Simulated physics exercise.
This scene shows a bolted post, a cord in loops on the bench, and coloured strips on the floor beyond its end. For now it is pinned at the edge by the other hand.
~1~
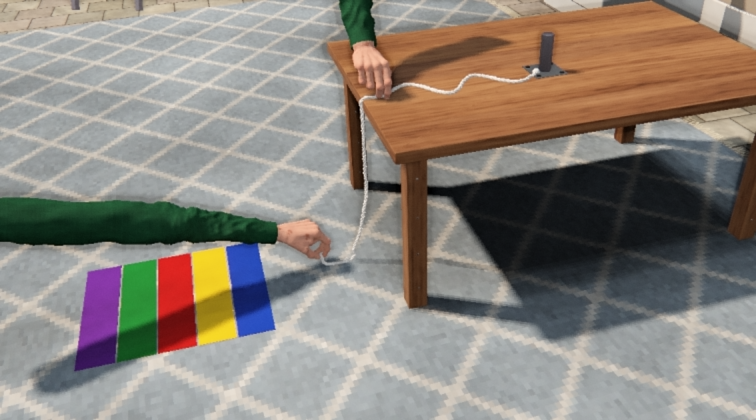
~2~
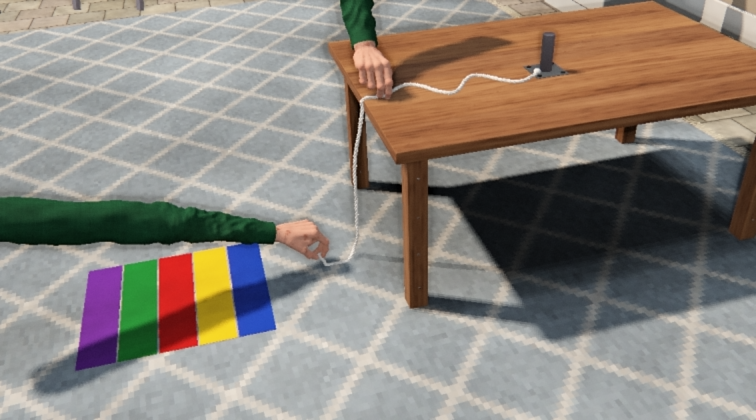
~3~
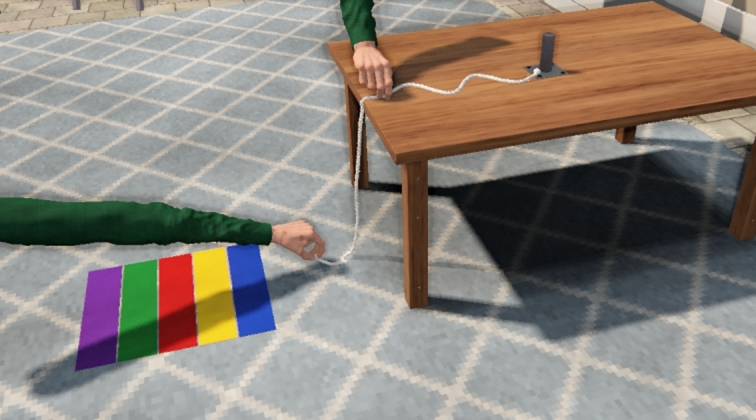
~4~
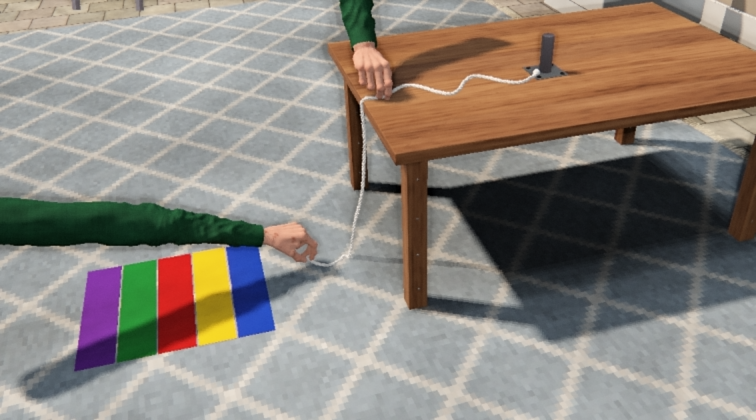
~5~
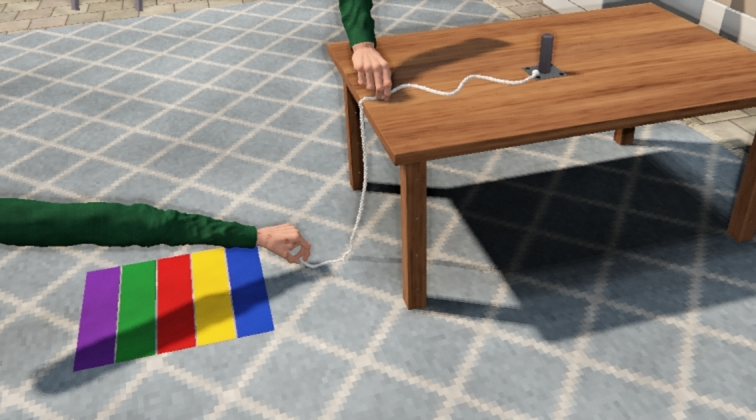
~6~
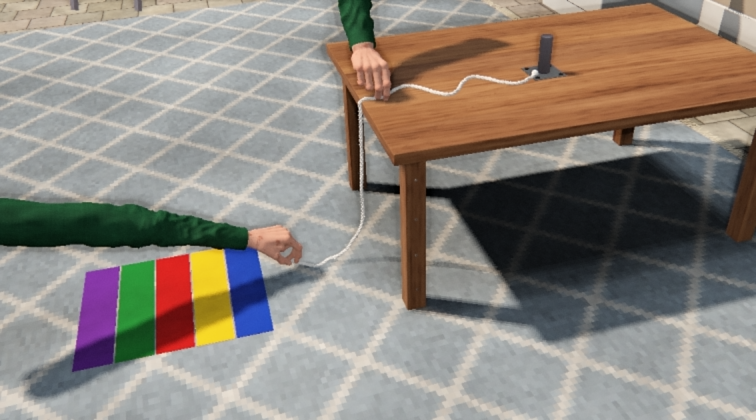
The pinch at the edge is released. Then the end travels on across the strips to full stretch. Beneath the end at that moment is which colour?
Beneath it is green.
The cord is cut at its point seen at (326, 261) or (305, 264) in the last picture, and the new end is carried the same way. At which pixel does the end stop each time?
Try one: (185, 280); try two: (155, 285).
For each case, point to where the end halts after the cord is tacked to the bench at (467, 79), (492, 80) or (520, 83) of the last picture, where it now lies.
(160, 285), (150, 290) and (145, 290).
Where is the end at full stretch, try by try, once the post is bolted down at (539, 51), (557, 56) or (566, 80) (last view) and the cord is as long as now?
Places per try: (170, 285); (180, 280); (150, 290).
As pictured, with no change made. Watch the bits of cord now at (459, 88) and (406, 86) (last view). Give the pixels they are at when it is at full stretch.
Final spots: (429, 89), then (363, 102).
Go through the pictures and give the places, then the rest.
In the first frame, end (321, 255); blue (254, 315); yellow (216, 323); red (177, 331); green (137, 339); purple (96, 347).
In the second frame, end (320, 256); cord through (517, 82) (462, 85) (404, 86) (361, 121) (355, 189) (355, 244).
In the third frame, end (316, 257).
In the fourth frame, end (308, 258); cord through (516, 83) (462, 86) (403, 86) (363, 121) (363, 190) (352, 246).
In the fifth frame, end (301, 260).
In the sixth frame, end (293, 261); cord through (515, 84) (460, 86) (402, 87) (361, 122) (361, 190) (349, 246).
Early on, end near (193, 280); over yellow.
Midway, end near (156, 287); over red.
At the end of the slack, end near (135, 291); over green. It halts on the green strip.
